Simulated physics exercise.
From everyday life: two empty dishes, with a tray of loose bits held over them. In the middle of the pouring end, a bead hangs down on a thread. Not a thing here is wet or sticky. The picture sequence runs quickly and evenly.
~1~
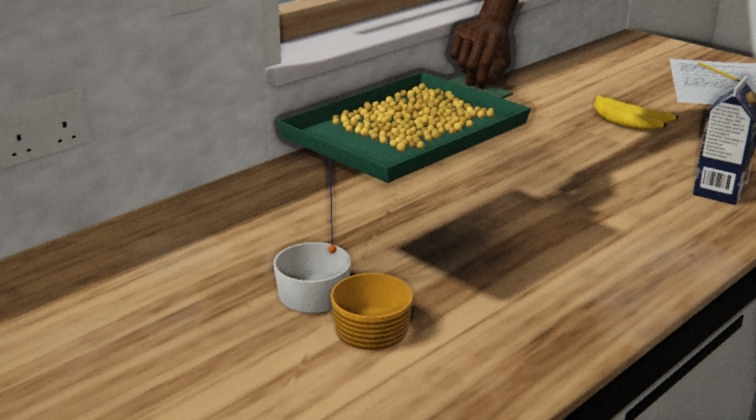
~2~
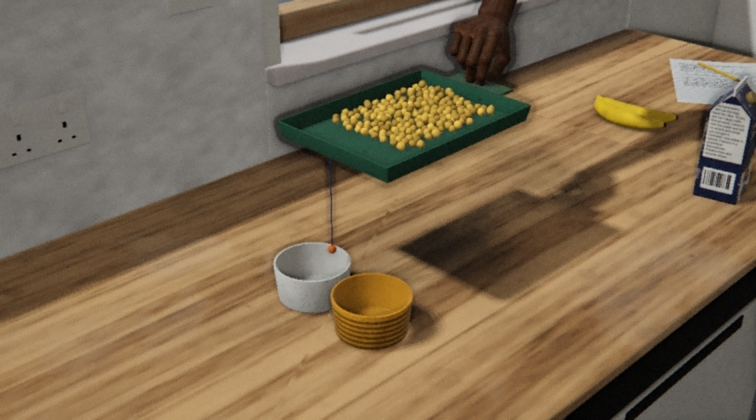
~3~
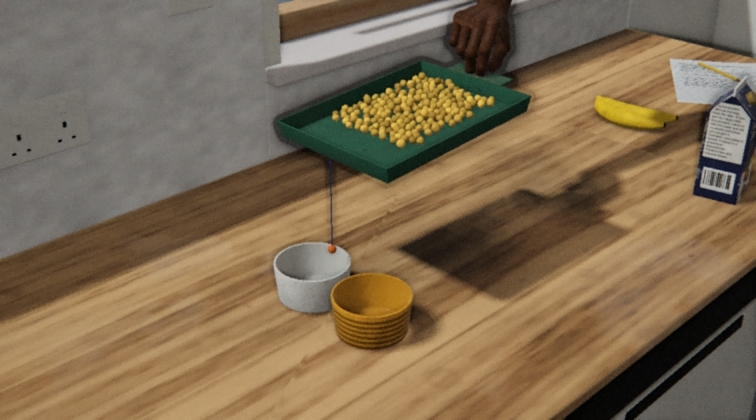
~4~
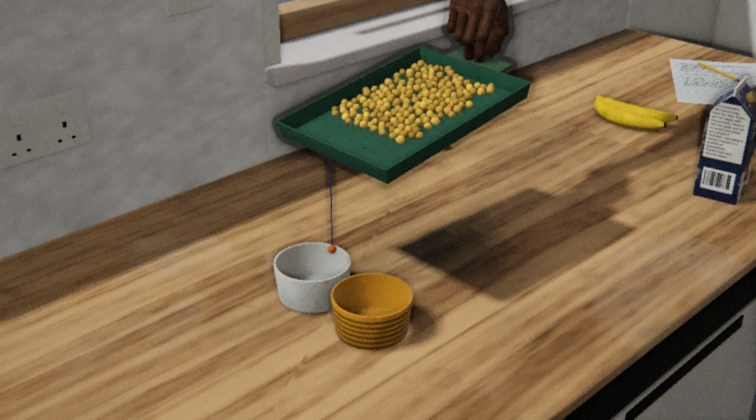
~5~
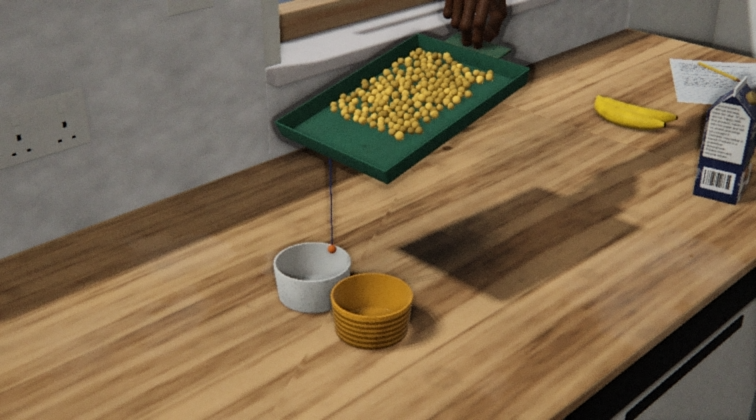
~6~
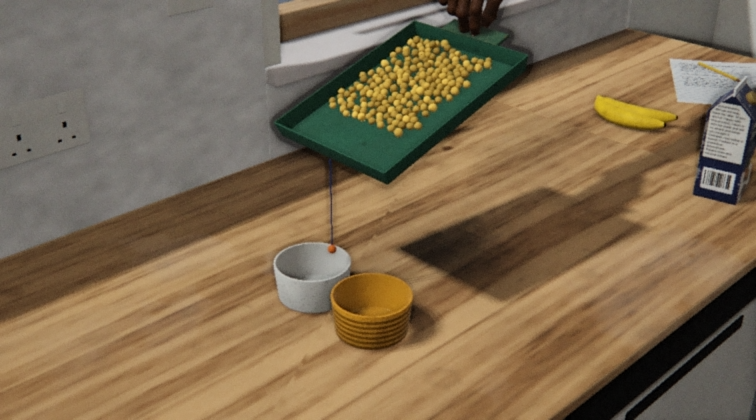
On a wooden kitchen counter, a hand gradually tilts a green tray of yellow balls.
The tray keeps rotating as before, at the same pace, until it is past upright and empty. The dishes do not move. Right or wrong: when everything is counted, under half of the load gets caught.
Right.
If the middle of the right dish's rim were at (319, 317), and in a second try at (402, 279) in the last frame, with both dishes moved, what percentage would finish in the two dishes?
First try: Roughly 60 per cent; second try: Roughly 0 per cent.
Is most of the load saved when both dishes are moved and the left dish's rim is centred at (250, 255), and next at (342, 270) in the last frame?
At place one the greater share; at place two a lesser share.
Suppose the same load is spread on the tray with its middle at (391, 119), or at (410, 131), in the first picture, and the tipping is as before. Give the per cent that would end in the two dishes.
You'd get near 20 percent first and near 20 percent after that.
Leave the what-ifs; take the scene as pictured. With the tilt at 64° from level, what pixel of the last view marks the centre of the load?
Roughly at (338, 131).
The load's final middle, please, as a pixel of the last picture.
Close to (286, 325) in the last view.
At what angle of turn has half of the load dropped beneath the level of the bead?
Roughly 120 degrees of tilt.
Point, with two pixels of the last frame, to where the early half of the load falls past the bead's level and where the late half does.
Around (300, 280) first; around (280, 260) second.
Soon after the last picture, tray tipped steeply; nearly all on the tray; a small part in the air.
A little later, tray tipped past a quarter turn; most on the tray; a stray few in the right dish; a stray few in the left dish; a small part outside both; a stray few in the air.
Later still, tray tipped past a quarter turn; a small part in the right dish; a small part in the left dish; most outside both.
At rest, tray tipped past a quarter turn; a small part in the right dish; a small part in the left dish; most outside both.
